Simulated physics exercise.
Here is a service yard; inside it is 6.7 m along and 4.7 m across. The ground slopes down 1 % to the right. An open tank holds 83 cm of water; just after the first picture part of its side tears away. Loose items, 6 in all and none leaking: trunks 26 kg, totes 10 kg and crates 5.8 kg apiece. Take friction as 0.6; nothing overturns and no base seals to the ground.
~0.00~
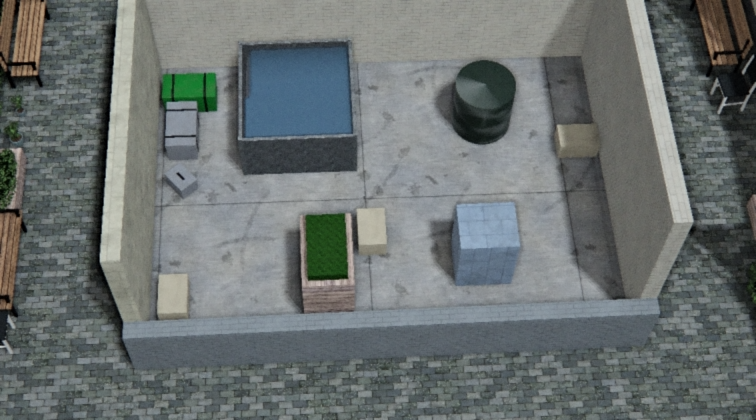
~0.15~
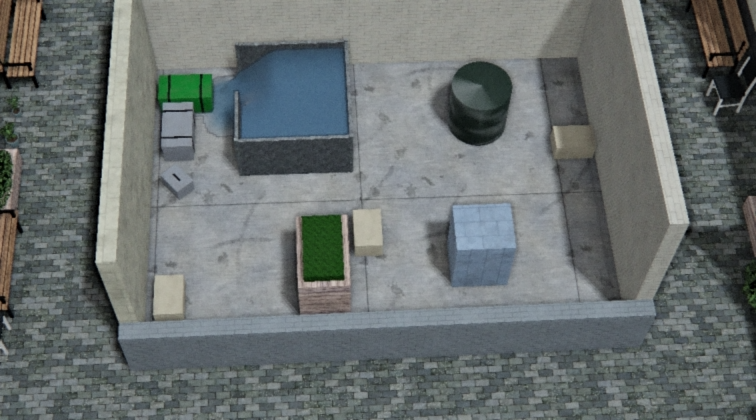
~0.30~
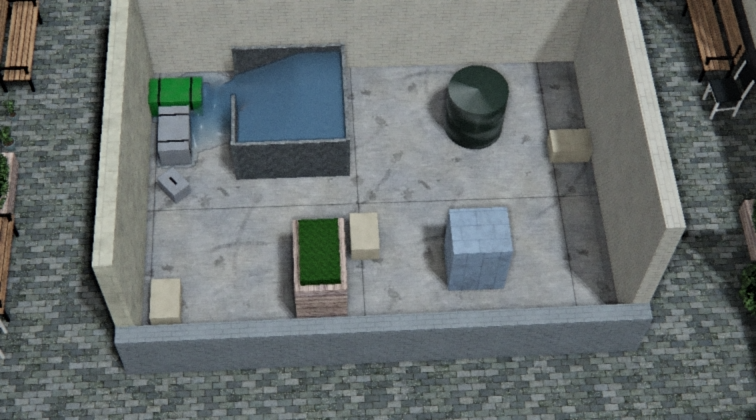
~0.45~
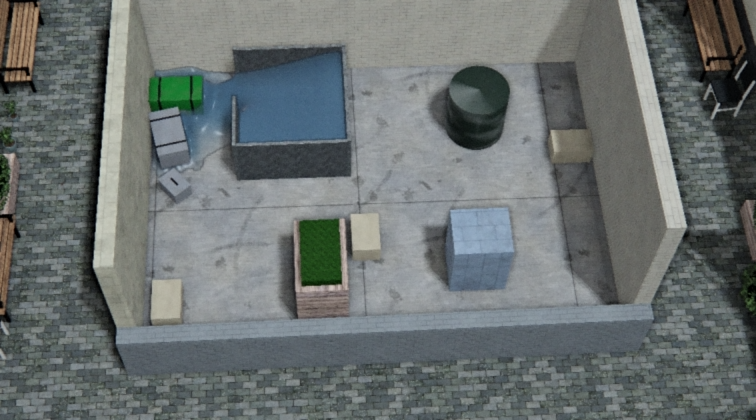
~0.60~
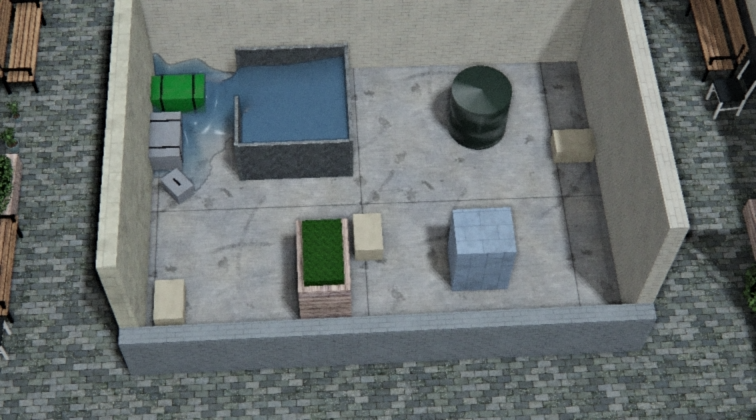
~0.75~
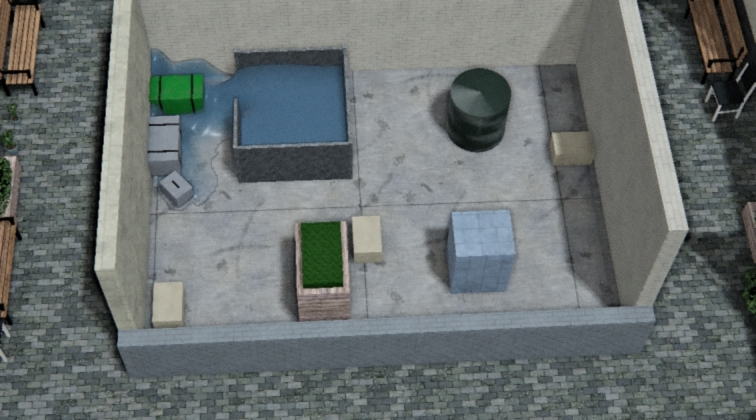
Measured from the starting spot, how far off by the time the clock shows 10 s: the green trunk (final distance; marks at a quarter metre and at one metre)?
Green trunk travels far.
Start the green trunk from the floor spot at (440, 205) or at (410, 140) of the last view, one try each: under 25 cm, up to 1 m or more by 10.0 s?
In turn: It slides a little; it stays put.
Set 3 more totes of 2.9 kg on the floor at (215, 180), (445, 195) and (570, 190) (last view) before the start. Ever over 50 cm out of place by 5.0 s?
In turn: More, under, less.
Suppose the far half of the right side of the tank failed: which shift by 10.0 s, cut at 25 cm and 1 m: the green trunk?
In that case the green trunk stays put.
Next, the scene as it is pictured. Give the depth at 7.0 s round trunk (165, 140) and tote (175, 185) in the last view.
Roughly 6 and 14 cm.
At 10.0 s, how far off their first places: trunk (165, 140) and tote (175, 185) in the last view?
In that order: 500 cm, 300 cm.
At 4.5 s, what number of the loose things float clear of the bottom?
At that moment 3.
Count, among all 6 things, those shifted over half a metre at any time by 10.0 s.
6 of them.
After 2.0 s the green trunk is near (201, 172), 1.5 m from its start, afloat; 2 afloat.
After 4.5 s the green trunk is near (266, 273), 3.5 m from its start, afloat; 3 afloat.
After 7.0 s the green trunk is near (307, 190), 2.6 m from its start, afloat; 4 afloat.
After 10.0 s the green trunk is near (477, 191), 4.7 m from its start, afloat; 6 afloat.
